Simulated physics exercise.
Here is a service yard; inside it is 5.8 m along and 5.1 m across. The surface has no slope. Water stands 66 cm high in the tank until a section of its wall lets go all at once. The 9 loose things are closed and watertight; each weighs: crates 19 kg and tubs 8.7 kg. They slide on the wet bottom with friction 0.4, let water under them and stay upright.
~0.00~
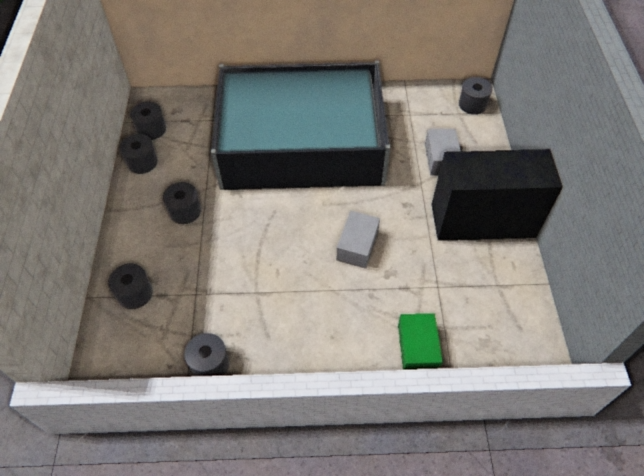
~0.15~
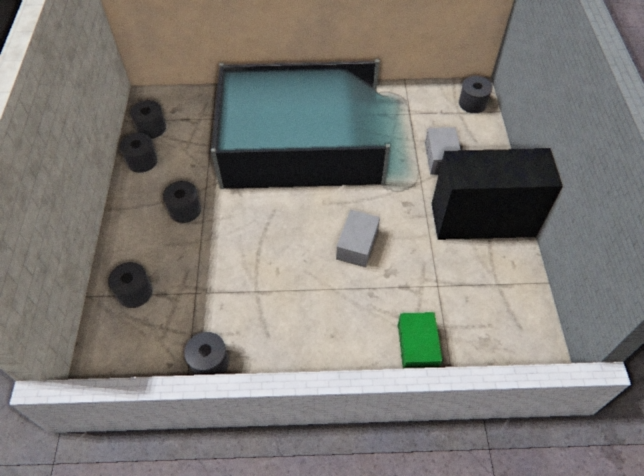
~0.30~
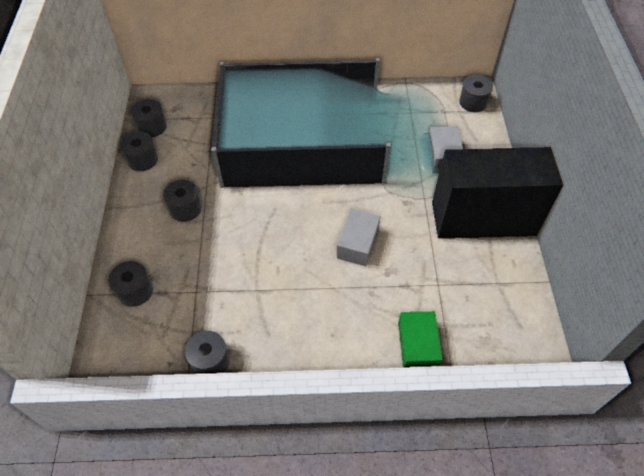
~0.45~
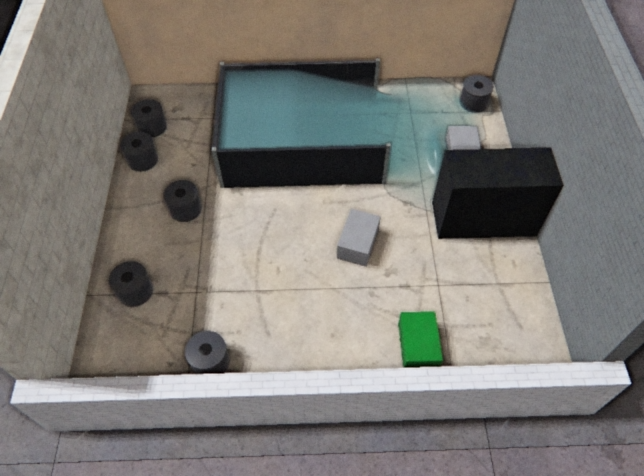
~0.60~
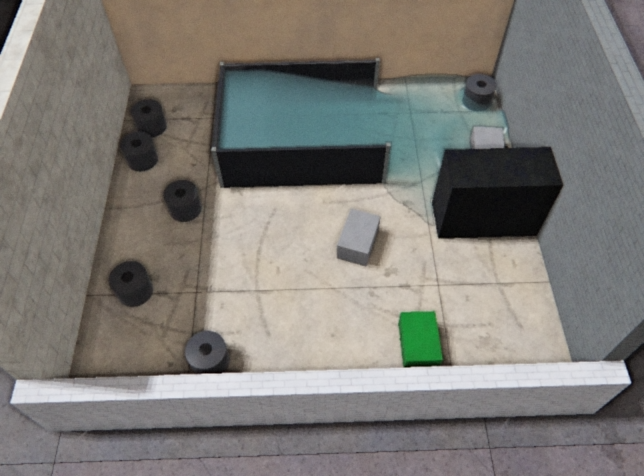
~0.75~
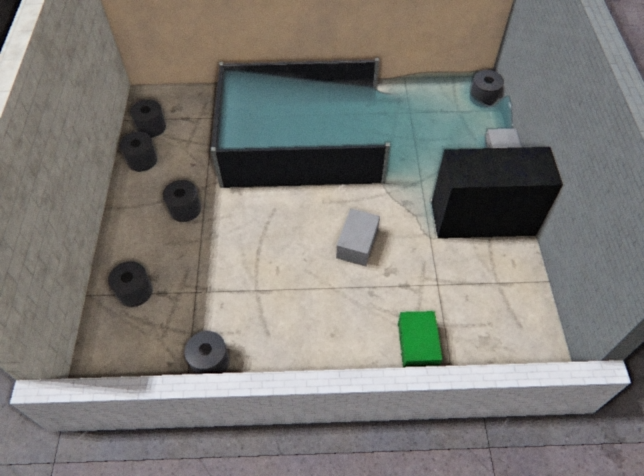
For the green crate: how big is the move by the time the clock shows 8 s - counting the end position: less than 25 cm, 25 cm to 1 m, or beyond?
The green crate holds its place.
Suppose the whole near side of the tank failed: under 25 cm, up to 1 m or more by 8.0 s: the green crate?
Then the green crate ends far away.
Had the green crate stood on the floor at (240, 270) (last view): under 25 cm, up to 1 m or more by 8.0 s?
It is nudged along.
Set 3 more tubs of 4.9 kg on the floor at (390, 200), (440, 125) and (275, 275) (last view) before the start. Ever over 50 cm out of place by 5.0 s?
In turn: Past it, over, more.
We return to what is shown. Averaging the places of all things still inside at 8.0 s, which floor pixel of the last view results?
At about (238, 286).
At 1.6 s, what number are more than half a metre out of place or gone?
I count 1.
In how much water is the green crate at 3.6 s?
About 2 cm.
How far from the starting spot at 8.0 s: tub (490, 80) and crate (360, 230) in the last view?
In that order: 550 cm, 150 cm.
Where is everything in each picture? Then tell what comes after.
The green crate at (421, 338), on the bottom; 3.6 m2 under water; 0 of 9 have shifted, in the first picture.
The green crate at (421, 337), on the bottom; 4.5 m2 under water; 0 of 9 have shifted, in the second picture.
The green crate at (421, 335) rests on the ground; 5.6 m2 under water; 0 of 9 have shifted, in the third picture.
The green crate at (421, 336) rests on the ground; water covers 6.8 m2; 1 of 9 have shifted, in the fourth picture.
The green crate at (421, 335) rests on the ground; water covers 7.8 m2; 2 of 9 have shifted, in the fifth picture.
The green crate at (421, 335) rests on the ground; 8.2 m2 under water; 2 of 9 have shifted, in the sixth picture.
After 1.6 s the green crate is near (421, 335), 0.0 m from its start, aground; 2 afloat.
After 3.6 s the green crate is near (421, 335), 0.0 m from its start, aground; 2 afloat.
After 5.6 s the green crate is near (421, 335), 0.0 m from its start, aground; 2 afloat.
After 8.0 s the green crate is near (428, 340), 0.1 m from its start, aground; 3 afloat.
